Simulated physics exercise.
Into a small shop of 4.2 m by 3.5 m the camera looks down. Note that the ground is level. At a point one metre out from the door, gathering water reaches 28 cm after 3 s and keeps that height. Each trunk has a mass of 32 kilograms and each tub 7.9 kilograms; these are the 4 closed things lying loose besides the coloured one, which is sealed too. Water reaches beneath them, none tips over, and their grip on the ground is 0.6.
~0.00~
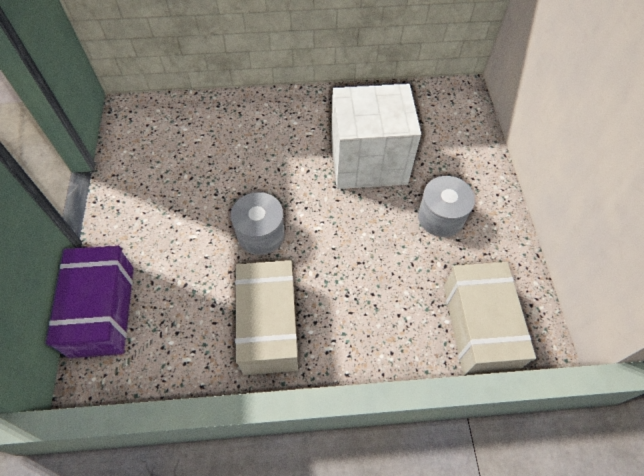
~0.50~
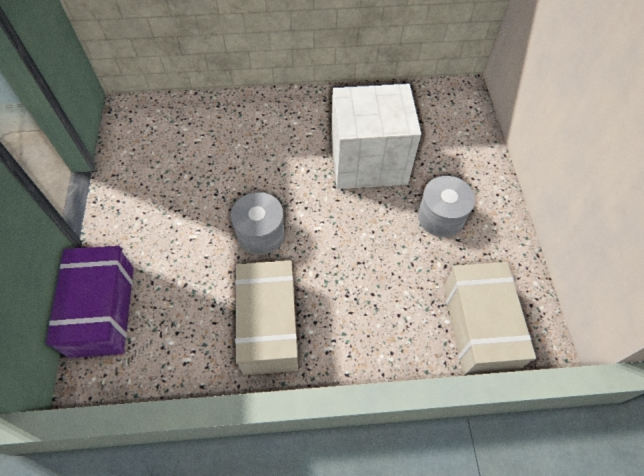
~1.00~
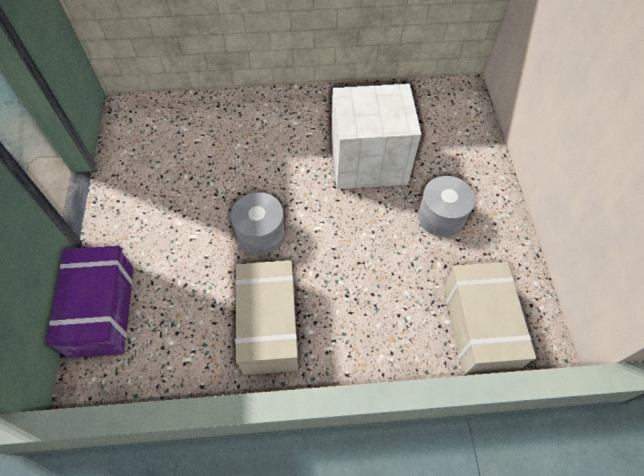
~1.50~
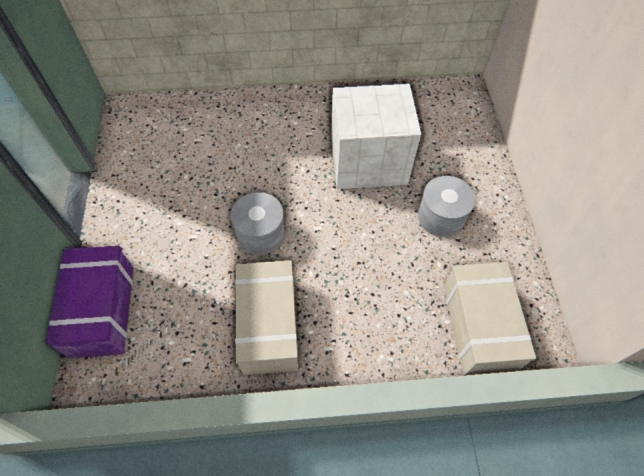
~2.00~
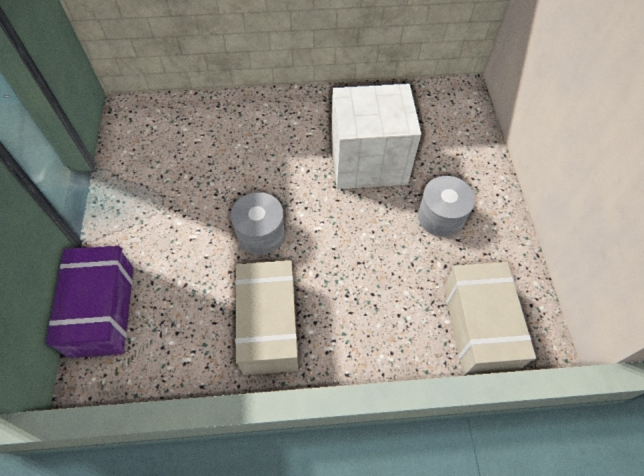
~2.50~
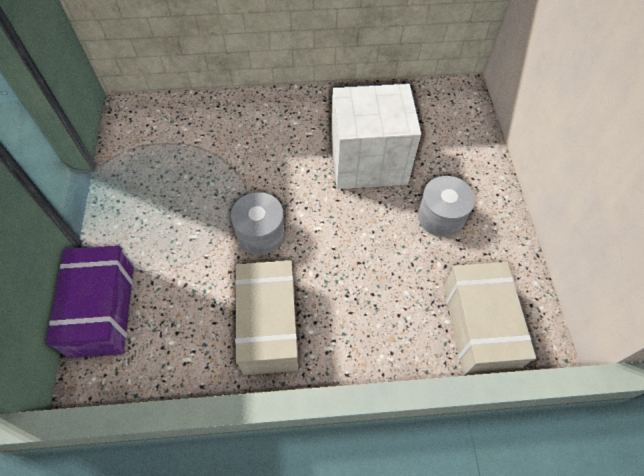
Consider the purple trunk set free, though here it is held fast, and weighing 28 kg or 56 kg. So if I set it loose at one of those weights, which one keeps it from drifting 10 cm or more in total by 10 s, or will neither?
It is steadied by the lesser weight.
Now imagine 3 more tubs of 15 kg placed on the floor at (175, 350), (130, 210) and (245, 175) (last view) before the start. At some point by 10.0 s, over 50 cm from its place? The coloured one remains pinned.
Note, in sequence: Not exceeded, exceeded, exceeded.
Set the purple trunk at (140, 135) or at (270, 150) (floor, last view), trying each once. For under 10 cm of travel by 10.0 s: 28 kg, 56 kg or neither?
In that order: Just the heavier works; just the heavier works.
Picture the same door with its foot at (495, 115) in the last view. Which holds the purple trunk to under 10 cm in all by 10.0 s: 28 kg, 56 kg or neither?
Okay, so only the heavy mass does.
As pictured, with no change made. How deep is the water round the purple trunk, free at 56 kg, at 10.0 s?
About 6 cm.
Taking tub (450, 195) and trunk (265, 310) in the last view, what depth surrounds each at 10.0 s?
Some 12 cm at the first, some 9 cm at the second.
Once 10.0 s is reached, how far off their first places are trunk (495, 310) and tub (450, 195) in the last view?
The first is 100 cm from its start, the second 100 cm.
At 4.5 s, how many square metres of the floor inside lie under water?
About 9.5 m2.
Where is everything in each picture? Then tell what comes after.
The purple trunk at (85, 292) rests on the ground; water covers 0.0 m2; 0 of 5 have shifted, in the first frame.
The purple trunk at (85, 292), on the bottom; 0.0 m2 under water; 0 of 5 have shifted, in the second frame.
The purple trunk at (85, 292) rests on the ground; water covers 0.0 m2; 0 of 5 have shifted, in the third frame.
The purple trunk at (85, 292), on the bottom; 0.0 m2 under water; 0 of 5 have shifted, in the fourth frame.
The purple trunk at (85, 292), on the bottom; 0.4 m2 under water; 0 of 5 have shifted, in the fifth frame.
The purple trunk at (85, 292), on the bottom; water covers 1.7 m2; 0 of 5 have shifted, in the sixth frame.
After 3.5 s the purple trunk would be 0 cm from its start with 28 kg and 0 cm from its start with 56 kg; 1 cm of water round it then.
After 4.5 s the purple trunk would be 0 cm from its start with 28 kg and 0 cm from its start with 56 kg; 1 cm of water round it then.
After 7.0 s the purple trunk would be 0 cm from its start with 28 kg and 0 cm from its start with 56 kg; 4 cm of water round it then.
After 10.0 s the purple trunk would be 0 cm from its start with 28 kg and 0 cm from its start with 56 kg; 6 cm of water round it then.
